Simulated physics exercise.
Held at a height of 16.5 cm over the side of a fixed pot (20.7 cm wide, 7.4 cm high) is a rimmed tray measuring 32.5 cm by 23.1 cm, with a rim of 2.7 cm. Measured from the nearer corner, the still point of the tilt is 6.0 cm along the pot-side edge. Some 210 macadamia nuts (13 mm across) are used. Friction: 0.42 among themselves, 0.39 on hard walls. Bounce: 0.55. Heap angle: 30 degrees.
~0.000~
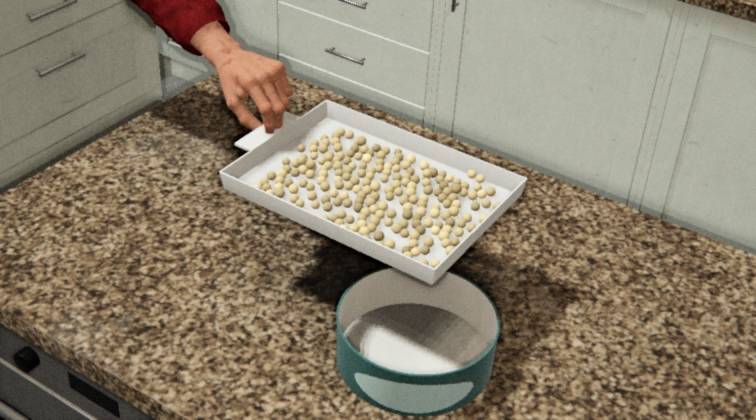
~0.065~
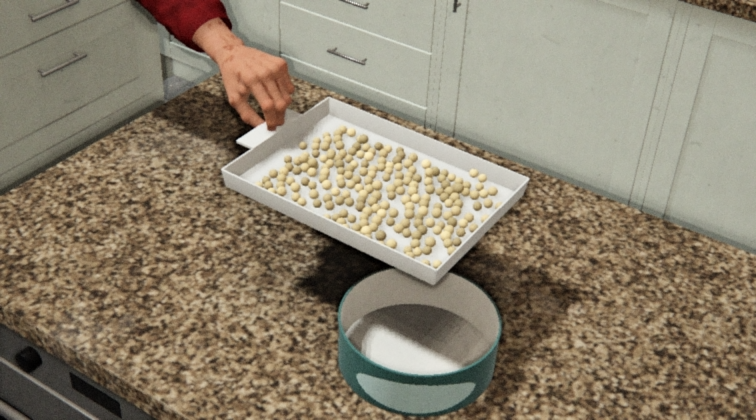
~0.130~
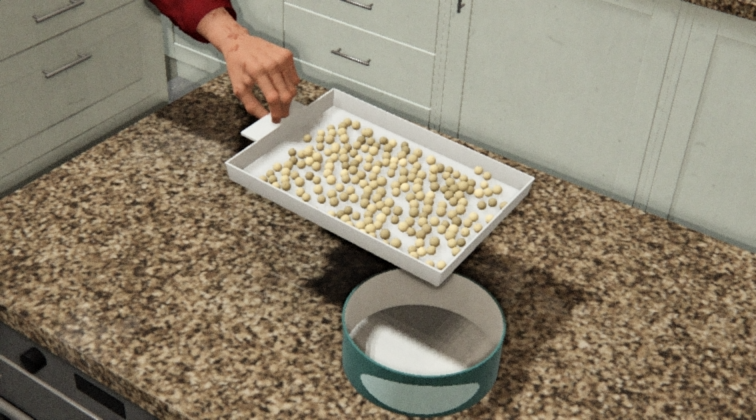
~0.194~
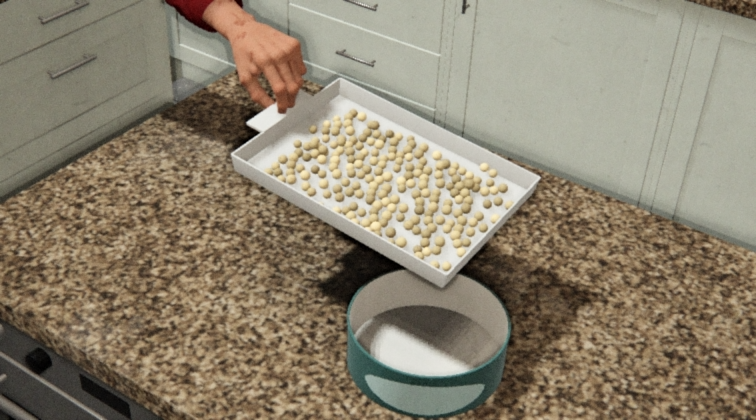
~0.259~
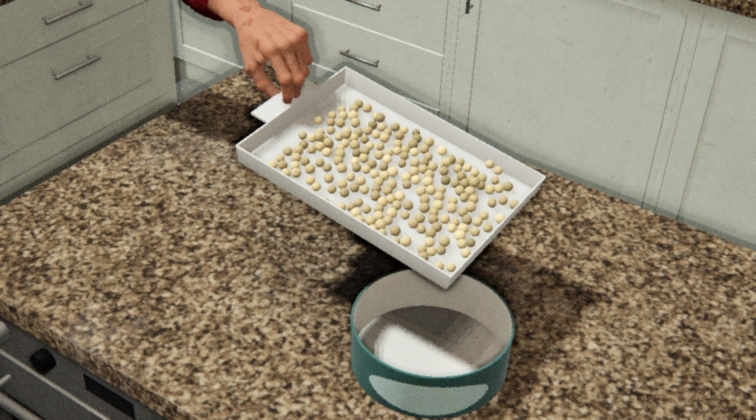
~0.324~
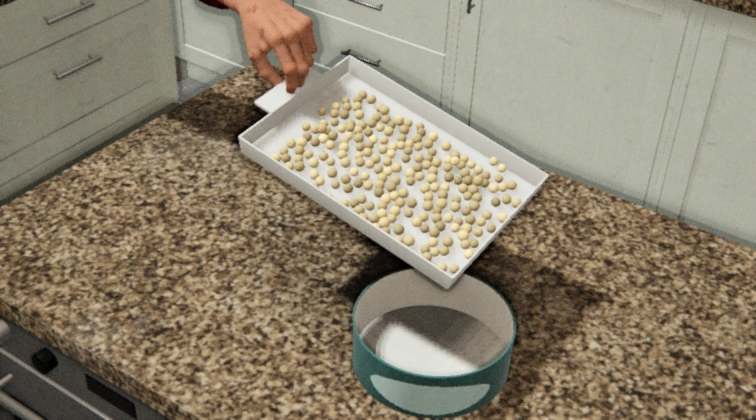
A white rimmed tray scattered with small round, pale nuts sits almost level above a teal pot on a speckled countertop, a red-sleeved hand at its handle. The hand then rises as the tray's left end lifts, slanting it down toward the right, while the nuts stay spread across it.
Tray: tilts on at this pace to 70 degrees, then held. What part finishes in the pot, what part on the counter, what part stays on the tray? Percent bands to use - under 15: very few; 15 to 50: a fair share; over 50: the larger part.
Pot - very few, counter - very few, left on the tray - the larger part.
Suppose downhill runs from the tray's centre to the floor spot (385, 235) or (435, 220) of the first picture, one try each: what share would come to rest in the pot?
Roughly 0 per cent on the first try and 0 per cent on the second.
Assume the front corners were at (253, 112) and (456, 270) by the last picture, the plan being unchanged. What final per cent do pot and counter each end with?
Pot 0; counter 5.
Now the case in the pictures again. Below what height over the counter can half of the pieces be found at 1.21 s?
Median height: Approx. 24 cm.
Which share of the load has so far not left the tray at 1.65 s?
100 %, give or take.
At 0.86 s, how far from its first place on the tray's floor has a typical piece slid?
Displacement on the tray: Roughly 6 cm.
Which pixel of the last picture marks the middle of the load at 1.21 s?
Approximately (457, 191) in the last picture.
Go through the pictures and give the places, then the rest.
The first picture shows tray tilt 0 degrees, front corners at (224, 171) and (434, 267); middle of the pieces at (376, 187); pot at (418, 317).
The second picture shows tray tilt 1 degrees, front corners at (226, 169) and (435, 267); middle of the pieces at (377, 185).
The third picture shows tray tilt 4 degrees, front corners at (230, 162) and (440, 269), lowest corner right front; middle of the pieces at (382, 182).
The fourth picture shows tray tilt 7 degrees, front corners at (235, 154) and (446, 272), lowest corner right front; middle of the pieces at (388, 177).
The fifth picture shows tray tilt 10 degrees, front corners at (240, 146) and (450, 273), lowest corner right front; middle of the pieces at (393, 172).
The sixth picture shows tray tilt 13 degrees, front corners at (243, 137) and (452, 275), lowest corner right front; middle of the pieces at (397, 168); pot at (434, 318). The tray's pace is about 50 degrees a second.
After 0.86 s, tilt 40 degrees; the tray holds 100 %, the pot 0 %.
After 1.21 s, tilt 58 degrees; the tray holds 100 %, the pot 0 %.
After 1.65 s, tilt 70 degrees; the tray holds 100 %, the pot 0 %.
At rest (2.1 s), pot 0 %, counter 0 %, tray 100 %.
